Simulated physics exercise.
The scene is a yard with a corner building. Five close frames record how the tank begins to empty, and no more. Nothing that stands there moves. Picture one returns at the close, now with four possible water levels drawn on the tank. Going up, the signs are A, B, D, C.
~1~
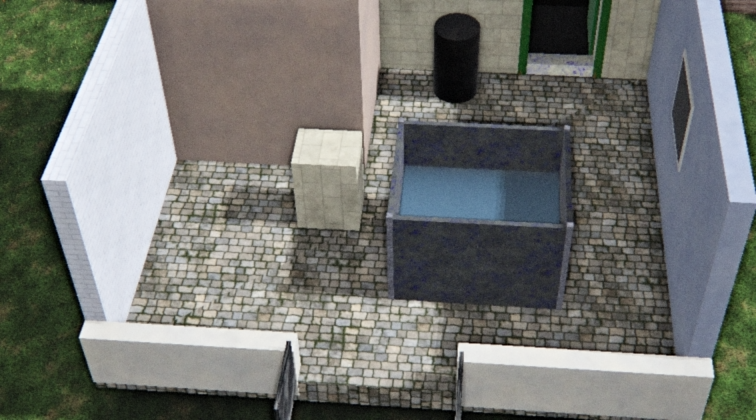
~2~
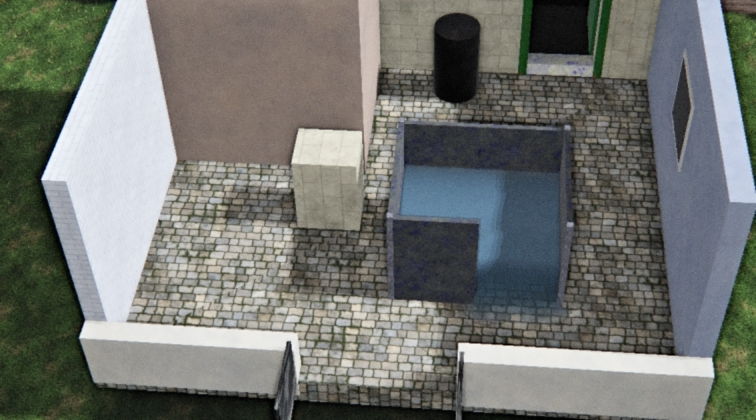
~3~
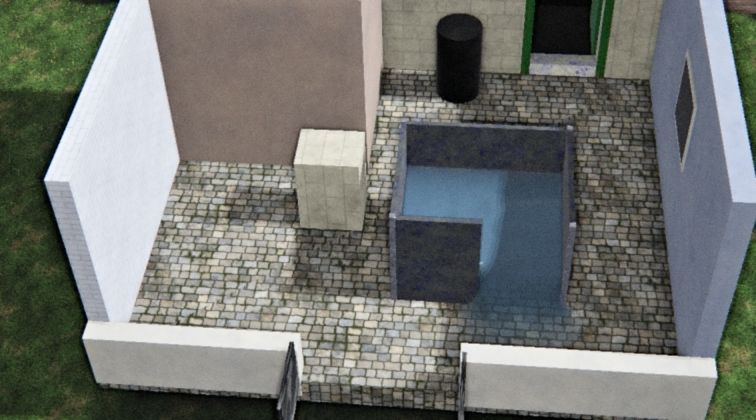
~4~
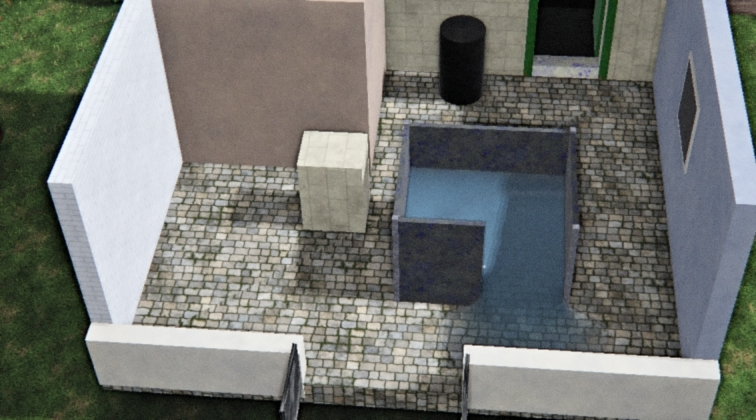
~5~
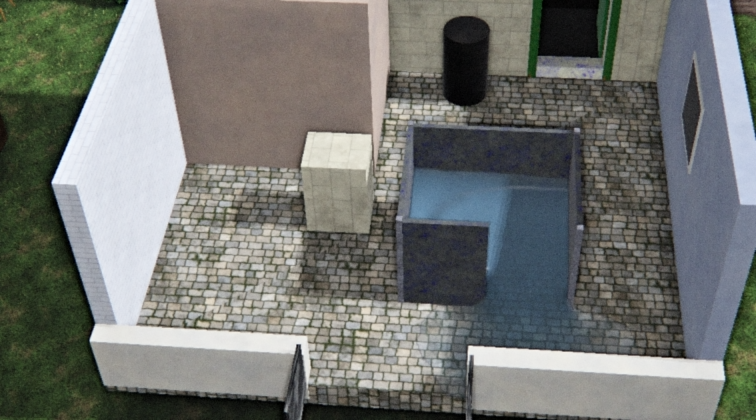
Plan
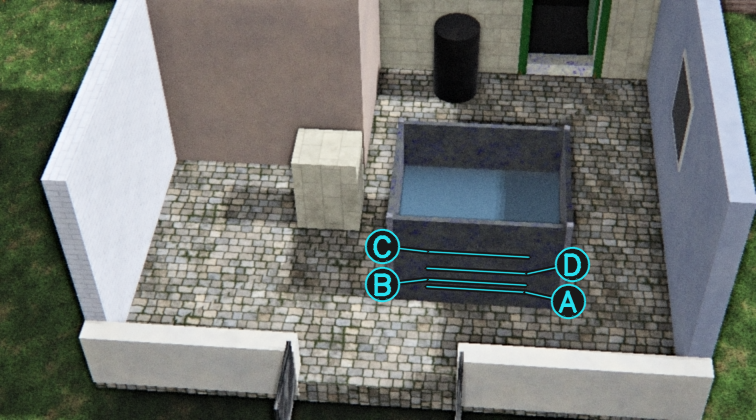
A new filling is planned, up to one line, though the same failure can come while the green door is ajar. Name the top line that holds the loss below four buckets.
C will do.
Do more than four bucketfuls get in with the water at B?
No, that is safe.
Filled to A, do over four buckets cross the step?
No.
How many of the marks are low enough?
All of the four.
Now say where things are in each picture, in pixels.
Water in the tank at rest, its middle at (479, 212); foot of the green doorway at (559, 75); open gate at (377, 335).
Water covers 1 % of the ground and shows as far out as (562, 315).
Water covers 3 % of the ground and shows as far out as (560, 309).
Water covers 6 % of the ground and shows as far out as (477, 301).
Water covers 9 % of the ground and shows as far out as (459, 311).
On the marked copy, A at (475, 289); B at (476, 282); C at (477, 254); D at (476, 271); from the bottom up A, B, D, C.
For mark A, nothing gets over.
For mark B, nothing gets over.
For mark C, a bucket or two gets in.
For mark D, nothing gets over.
